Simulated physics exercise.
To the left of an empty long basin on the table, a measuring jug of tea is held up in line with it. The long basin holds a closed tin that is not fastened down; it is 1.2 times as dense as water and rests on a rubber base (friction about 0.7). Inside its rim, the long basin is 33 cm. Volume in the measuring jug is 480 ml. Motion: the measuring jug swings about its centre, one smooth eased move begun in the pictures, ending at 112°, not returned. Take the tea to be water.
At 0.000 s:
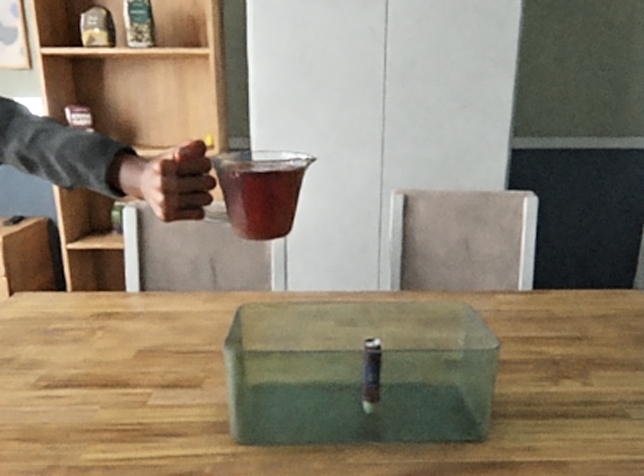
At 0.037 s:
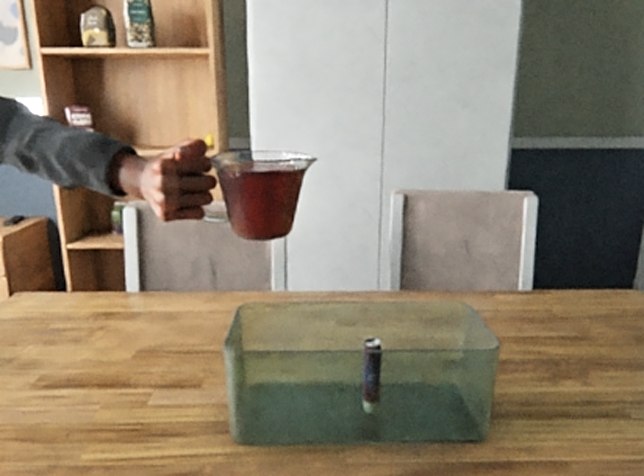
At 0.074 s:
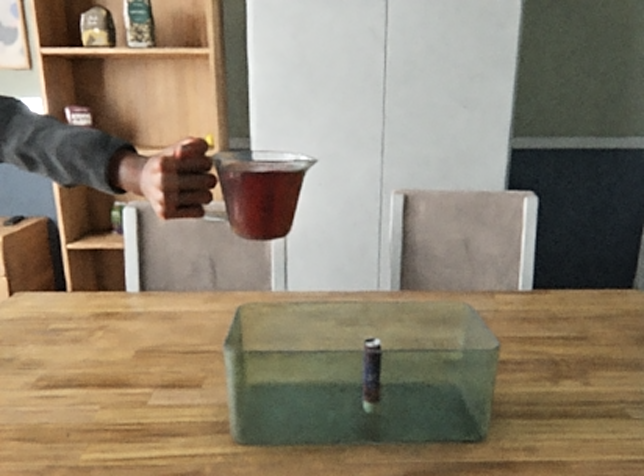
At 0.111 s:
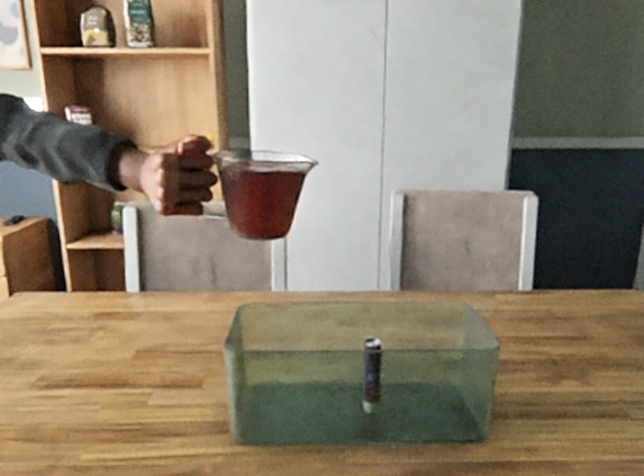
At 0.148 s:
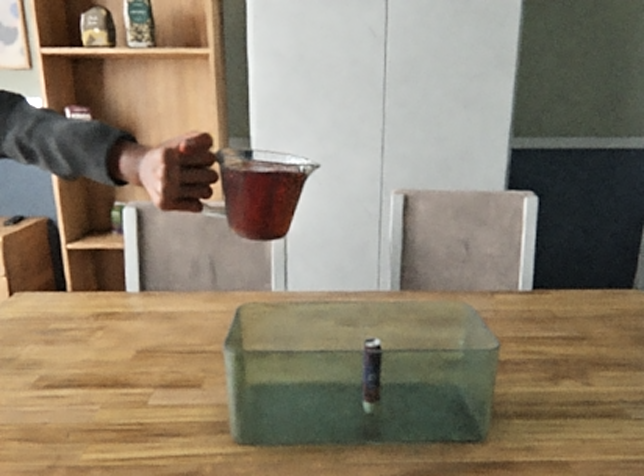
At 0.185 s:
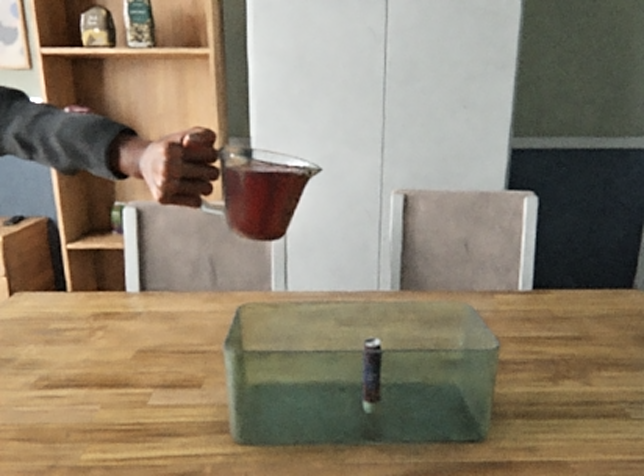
Above a glass basin on a wooden table, a hand slowly tilts a jug rightward.
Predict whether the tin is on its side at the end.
It's down.
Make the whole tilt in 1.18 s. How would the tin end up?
Outcome - the tin comes down.
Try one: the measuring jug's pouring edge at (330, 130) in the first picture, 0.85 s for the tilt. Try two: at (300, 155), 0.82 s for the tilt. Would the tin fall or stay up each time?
Run one: It tumbles. Run two: It tumbles.
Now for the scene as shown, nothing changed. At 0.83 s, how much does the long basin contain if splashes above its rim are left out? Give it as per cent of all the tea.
My estimate is about 80 percent.
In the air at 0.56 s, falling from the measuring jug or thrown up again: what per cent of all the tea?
I'd say close to 32 per cent.
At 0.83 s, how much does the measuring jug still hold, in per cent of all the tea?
Roughly 5 per cent.
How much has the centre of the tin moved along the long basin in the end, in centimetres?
The middle of the tin ends some 9.5 cm along the basin.
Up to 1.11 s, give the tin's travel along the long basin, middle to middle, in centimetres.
About 8 cm.
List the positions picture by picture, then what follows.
It leans 0°; its right rim is at (317, 157); the tea meets the walls at (219, 168) and (304, 168); the long basin's rim runs from (232, 326) to (483, 325); the tin's top is at (373, 345), in the first frame.
It leans 0°; its right rim is at (318, 158); the tea meets the walls at (220, 168) and (304, 168), in the second frame.
It leans 2°; its right rim is at (318, 159); the tea meets the walls at (221, 167) and (305, 168), in the third frame.
It leans 4°; its right rim is at (320, 161); the tea meets the walls at (222, 166) and (306, 169), in the fourth frame.
It leans 7°; its right rim is at (321, 165); the tea meets the walls at (223, 166) and (307, 169), in the fifth frame.
It leans 11°; its right rim is at (323, 169); the tea meets the walls at (225, 167) and (311, 171), in the sixth frame.
Then, 0.56 s in, the tilt is 74° and 61 per cent is still to pour; the tin stands where it began.
Then, 0.83 s in, the tilt is 109° and 5 per cent is still to pour; the tin leans 10°.
Then, 1.11 s in, the tilt is 112° and 0 per cent is still to pour; the tin leans 52°.
Then, 1.42 s in, the tilt is 112° and 0 per cent is still to pour; the tin lies on its side.
Finally, the tin lies on its side.
